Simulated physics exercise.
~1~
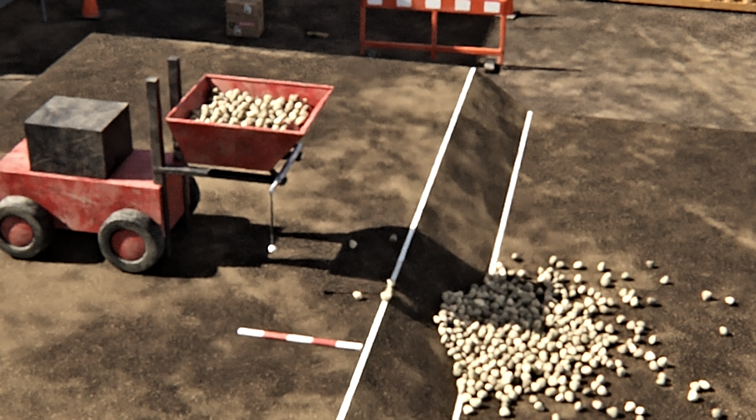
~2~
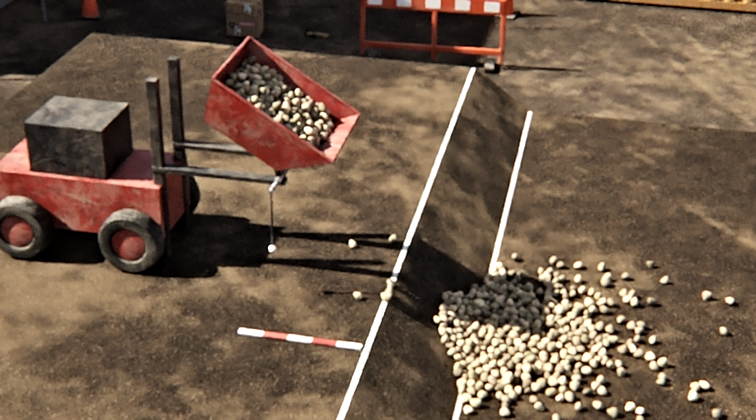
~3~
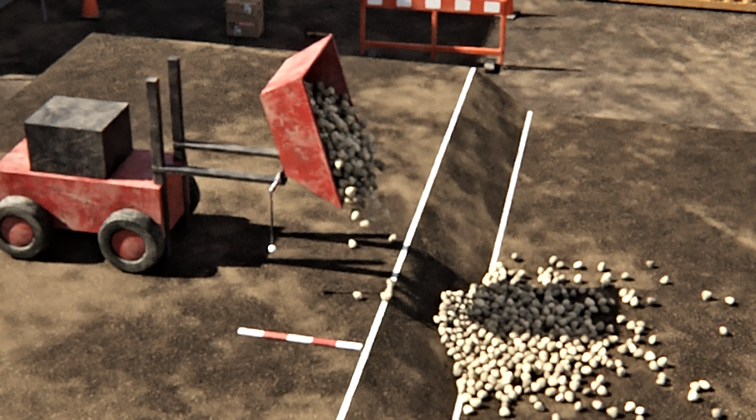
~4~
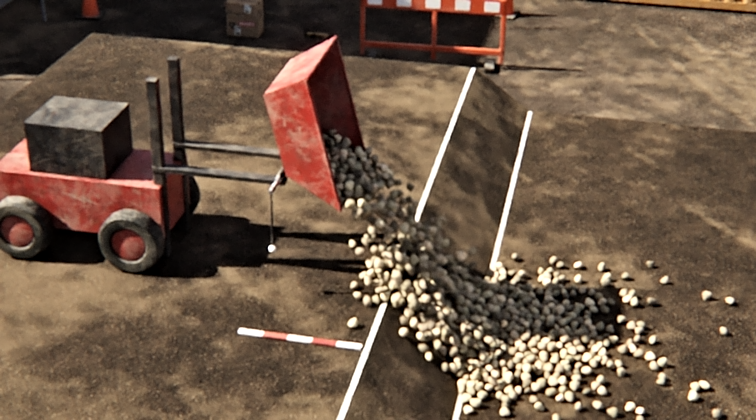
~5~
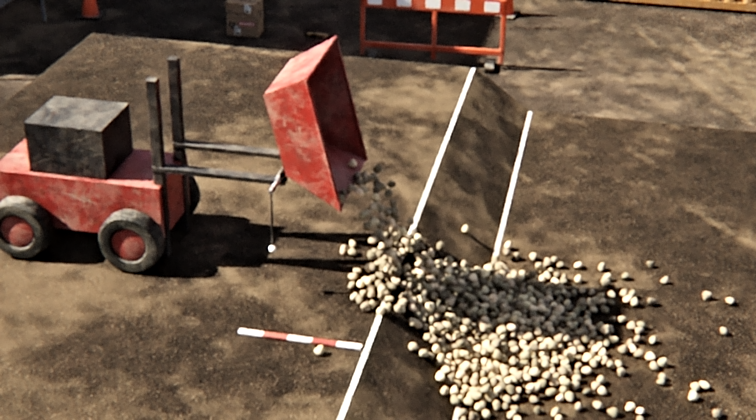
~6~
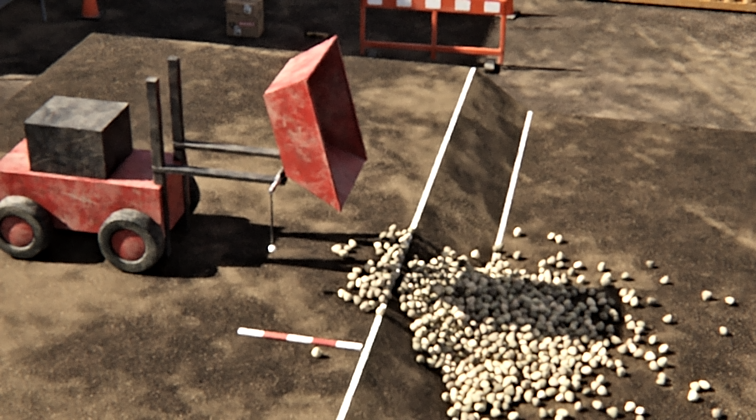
The footage shows a red vehicle tipping its raised skip of pale stones to the right until they pour onto the edge of a bank and tumble down toward an earlier pile, leaving the skip empty and steeply tilted, with stones spread across the top, slope and foot.
